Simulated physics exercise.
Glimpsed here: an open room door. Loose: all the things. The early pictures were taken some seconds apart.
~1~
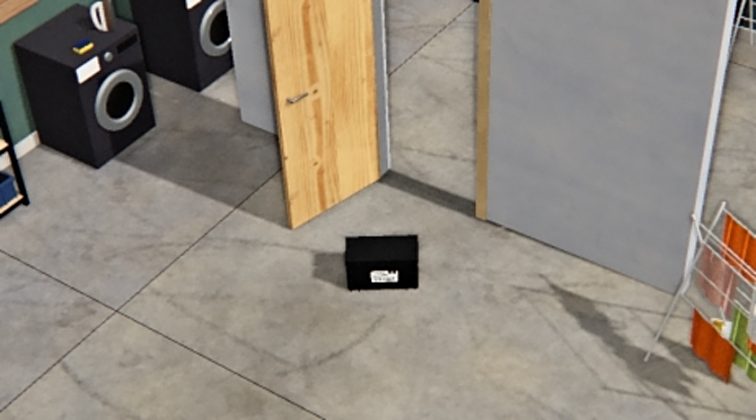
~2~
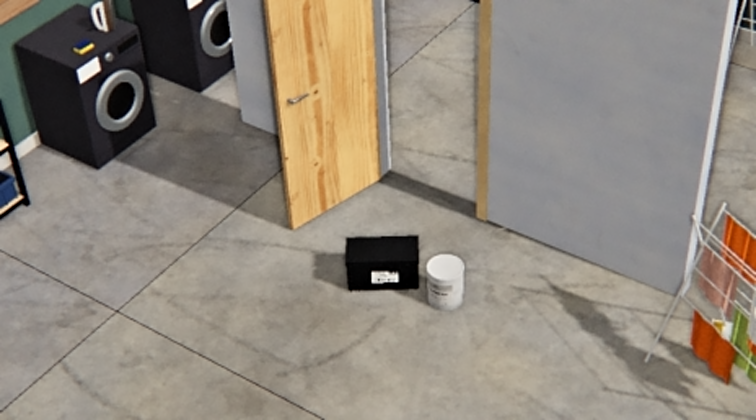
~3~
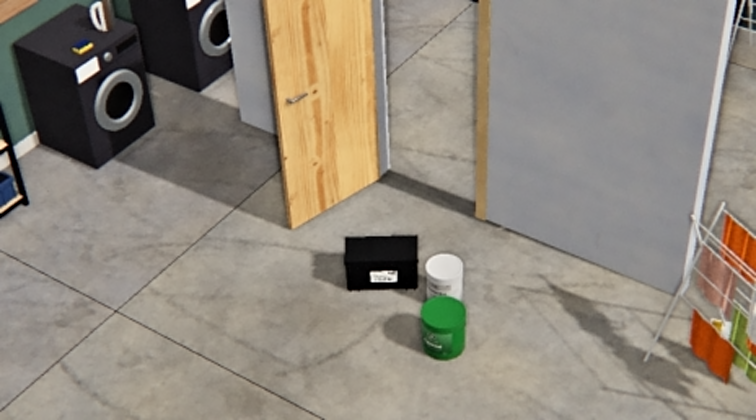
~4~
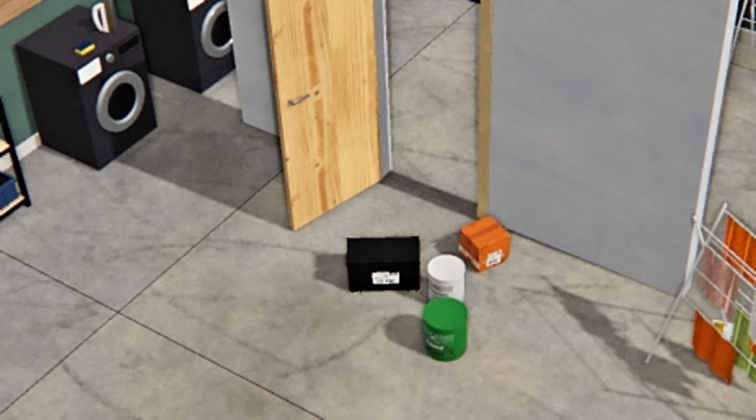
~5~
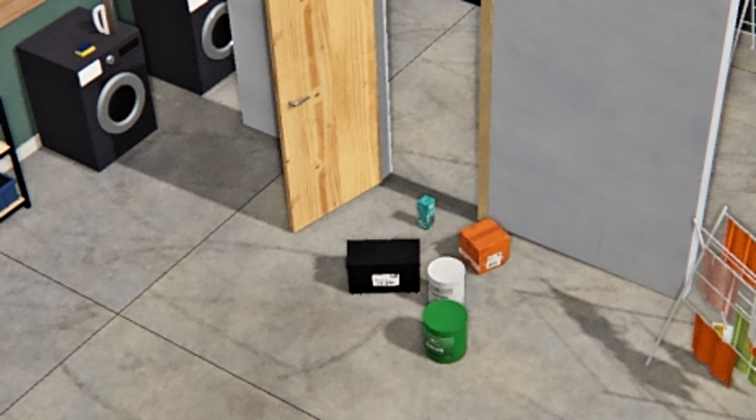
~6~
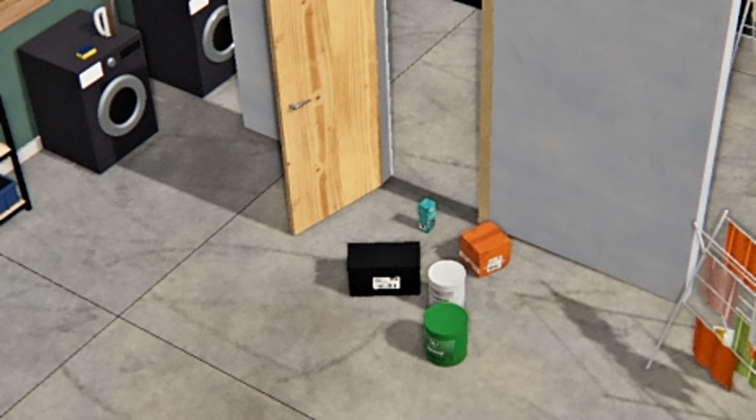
Nothing is seen travelling, but new objects appear one after another around a black tote on the floor: a white pail, a green pail in front, an orange parcel to the right and a turquoise carton behind. The high view looks down into a concrete-floored laundry room, almost steady. A wooden door stands open and still, with dark washers left and a drying rack right.
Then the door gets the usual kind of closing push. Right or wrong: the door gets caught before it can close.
Wrong.
Then, 1.20 s past the last view, door at 46°.
Then, 1.80 s past the last view, door at 11°; turquoise carton displaced well along near (450, 207).
Finally, door at 0°; moved from the start, turquoise carton; the other 4 still in place. Final places as the last picture's camera would see them, turquoise carton near (462, 197).
